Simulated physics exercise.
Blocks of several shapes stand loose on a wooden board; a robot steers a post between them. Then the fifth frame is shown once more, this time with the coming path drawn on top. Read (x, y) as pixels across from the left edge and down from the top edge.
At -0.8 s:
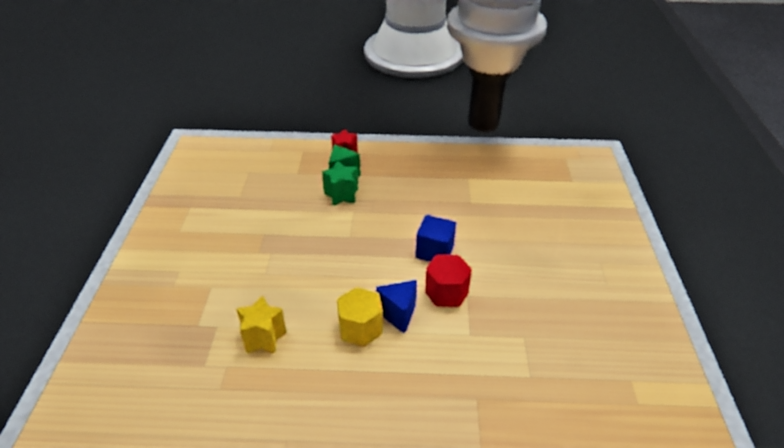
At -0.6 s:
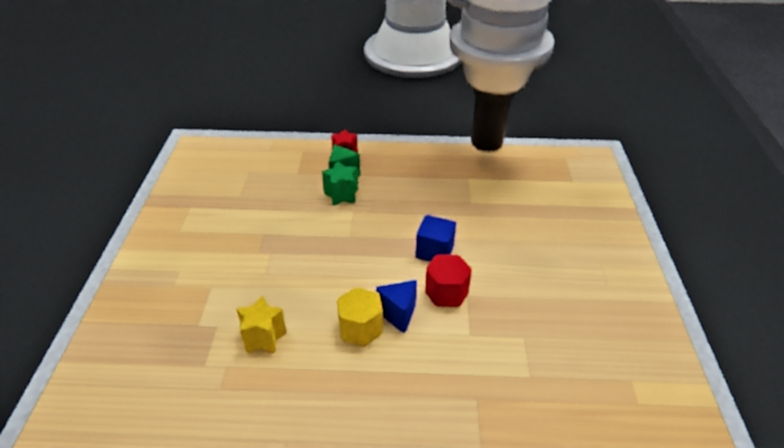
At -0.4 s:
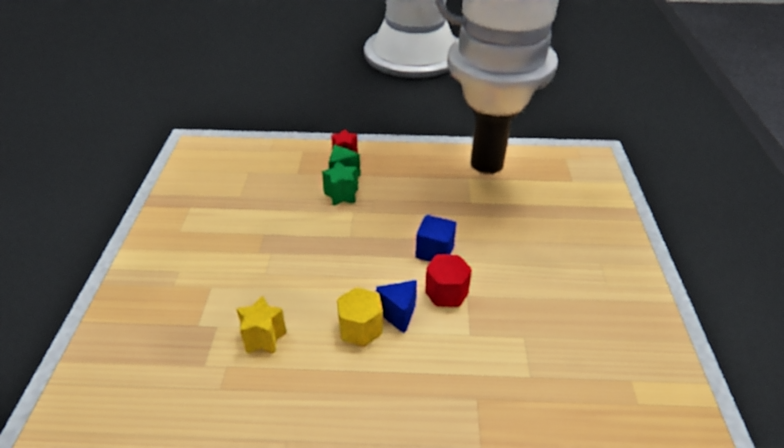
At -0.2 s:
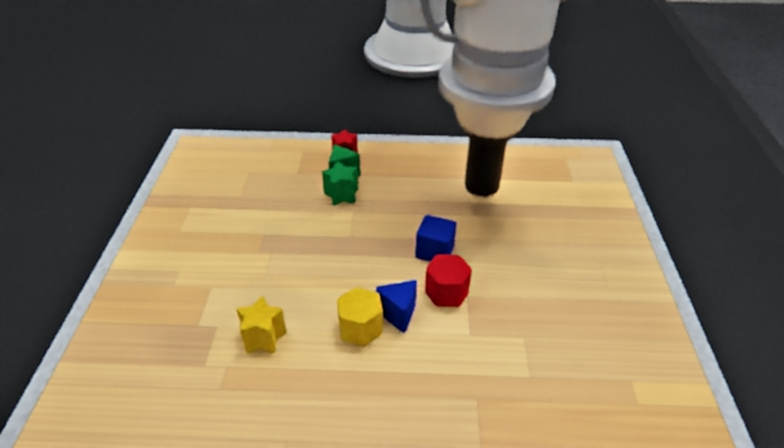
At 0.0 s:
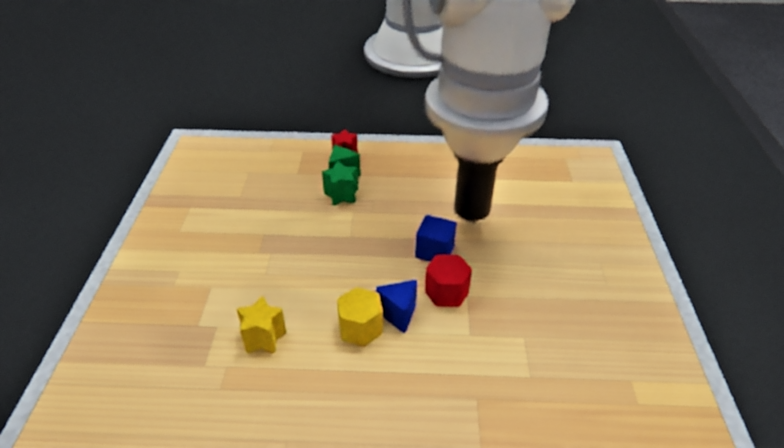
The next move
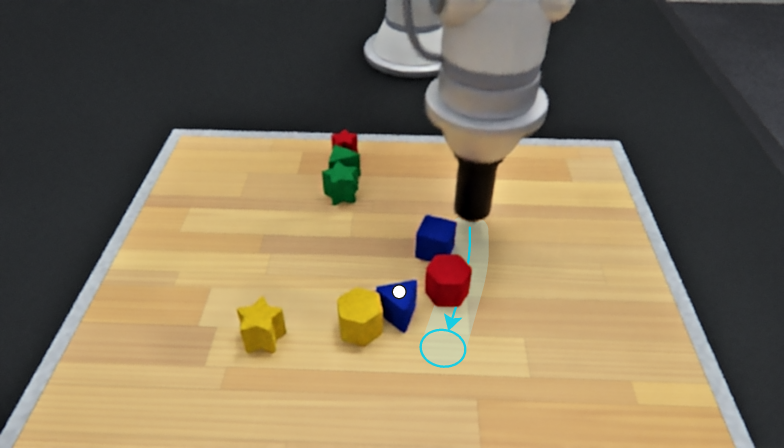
To begin with, a robot arm holds a dark post over the far edge of a wooden board scattered with red, green, blue and yellow blocks. The arm then moves the post steadily nearer, drifting slightly left until it is close beside the blue block, while every block stays still.
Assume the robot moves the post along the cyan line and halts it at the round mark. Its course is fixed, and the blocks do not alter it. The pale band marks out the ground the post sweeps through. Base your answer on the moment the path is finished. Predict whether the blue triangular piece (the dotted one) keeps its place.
By the last moment, the blue triangular piece will have left its place.
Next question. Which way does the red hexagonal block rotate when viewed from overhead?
Verdict: Clockwise.
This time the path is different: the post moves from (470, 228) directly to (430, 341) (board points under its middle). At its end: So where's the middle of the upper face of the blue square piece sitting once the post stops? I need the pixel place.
The middle of its top is at (418, 244).
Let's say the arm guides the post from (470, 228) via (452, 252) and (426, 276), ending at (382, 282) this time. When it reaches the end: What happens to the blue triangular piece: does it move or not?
Stays where it is.
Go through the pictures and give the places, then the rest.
The first picture shows tip of the post at (483, 125), middles of tops, yellow hexagonal block at (360, 304), blue triangular piece at (399, 292), blue square piece at (437, 228), red hexagonal block at (449, 269).
The second picture shows post at (487, 144), nothing pushed.
The third picture shows post at (487, 166), nothing pushed.
The fourth picture shows post at (481, 188), nothing pushed.
The fifth picture shows post at (472, 211), yellow hexagonal block at (360, 304), blue triangular piece at (399, 292), blue square piece at (437, 228), red hexagonal block at (449, 269).
The line goes from (470, 228) over (464, 283) to (443, 348); the dot is on the blue triangular piece.
The first path, step by step. One third of the way, post at (470, 248); blue square piece at (431, 237), turned 55° clockwise.
Two thirds of the way, post at (459, 287); yellow hexagonal block at (352, 306), turned 15° anticlockwise; blue triangular piece at (386, 292); blue square piece at (430, 239), turned 75° clockwise; red hexagonal block at (423, 296), turned 55° clockwise.
At the end, post at (445, 332); yellow hexagonal block at (346, 305), turned 20° anticlockwise; blue triangular piece at (377, 291), turned 15° clockwise; blue square piece at (430, 239), turned 75° clockwise; red hexagonal block at (397, 319), turned 125° clockwise.
